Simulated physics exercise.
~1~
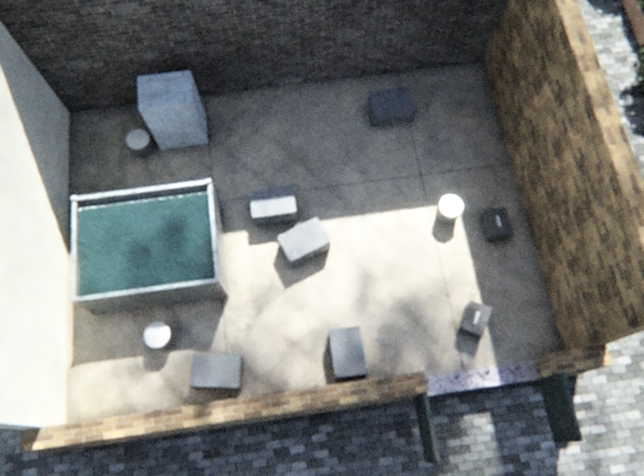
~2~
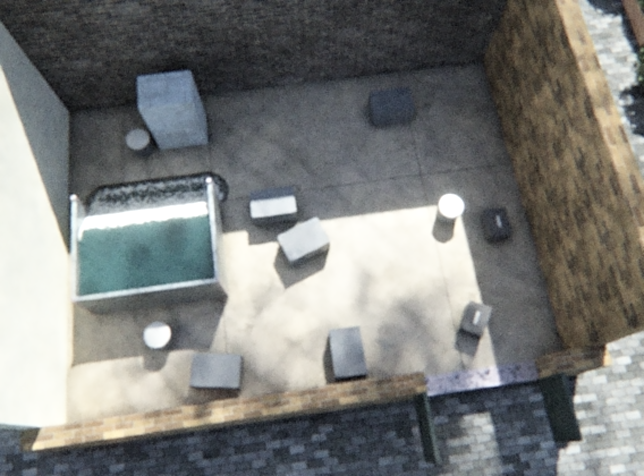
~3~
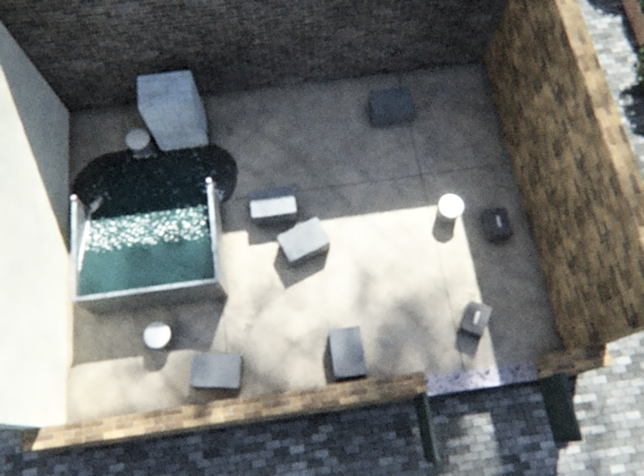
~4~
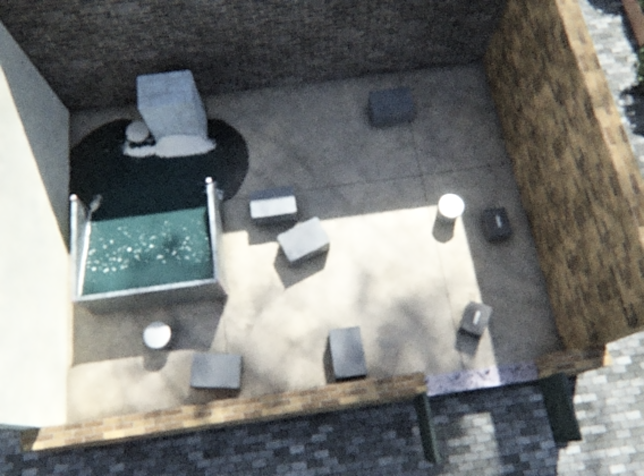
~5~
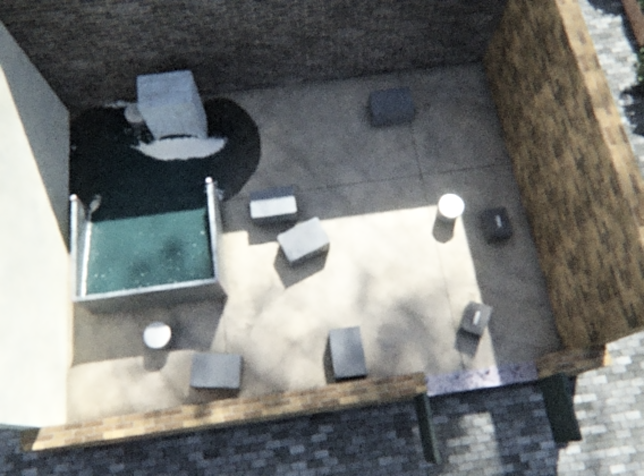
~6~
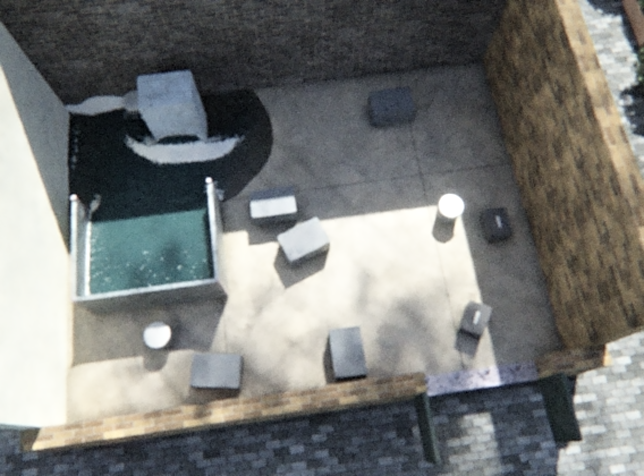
Water bursting from the back side of a tank in a walled yard, spreading around a tall block and pushing a pail backward.
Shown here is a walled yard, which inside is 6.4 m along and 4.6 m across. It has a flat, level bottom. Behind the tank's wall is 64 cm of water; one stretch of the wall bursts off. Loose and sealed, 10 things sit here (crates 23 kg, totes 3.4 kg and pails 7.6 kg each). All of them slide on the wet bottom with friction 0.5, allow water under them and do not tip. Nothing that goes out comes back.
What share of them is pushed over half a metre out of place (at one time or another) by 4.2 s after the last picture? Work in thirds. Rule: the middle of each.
It does not reach a third.
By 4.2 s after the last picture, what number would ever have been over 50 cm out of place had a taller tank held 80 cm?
Then it comes to 5.
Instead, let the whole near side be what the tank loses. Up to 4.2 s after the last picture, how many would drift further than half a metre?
Result: 6 of them.
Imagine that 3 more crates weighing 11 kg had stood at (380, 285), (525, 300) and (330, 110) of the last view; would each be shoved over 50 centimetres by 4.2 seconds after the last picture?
Taking them one by one: It stays within, then it stays within, then it goes beyond.
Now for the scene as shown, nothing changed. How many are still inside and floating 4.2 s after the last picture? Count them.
Count: 1.
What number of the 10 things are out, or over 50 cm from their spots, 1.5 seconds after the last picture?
Tally at that time: 0.
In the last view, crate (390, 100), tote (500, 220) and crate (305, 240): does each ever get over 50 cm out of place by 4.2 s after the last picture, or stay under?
Listed in sequence: Higher; higher; lower for the last.
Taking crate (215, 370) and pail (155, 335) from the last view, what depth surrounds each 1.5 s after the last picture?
0 and 0 cm.
Then, 0.4 s after the last picture 1 of 10 are over 50 cm from their spots; 1 afloat.
Then, 1.5 s after the last picture 0 of 10 are over 50 cm from their spots; 1 afloat.
Then, 2.8 s after the last picture 2 of 10 are over 50 cm from their spots; 1 afloat.
Then, 4.2 s after the last picture 3 of 10 are over 50 cm from their spots, and 3 have been at some point; 1 afloat.
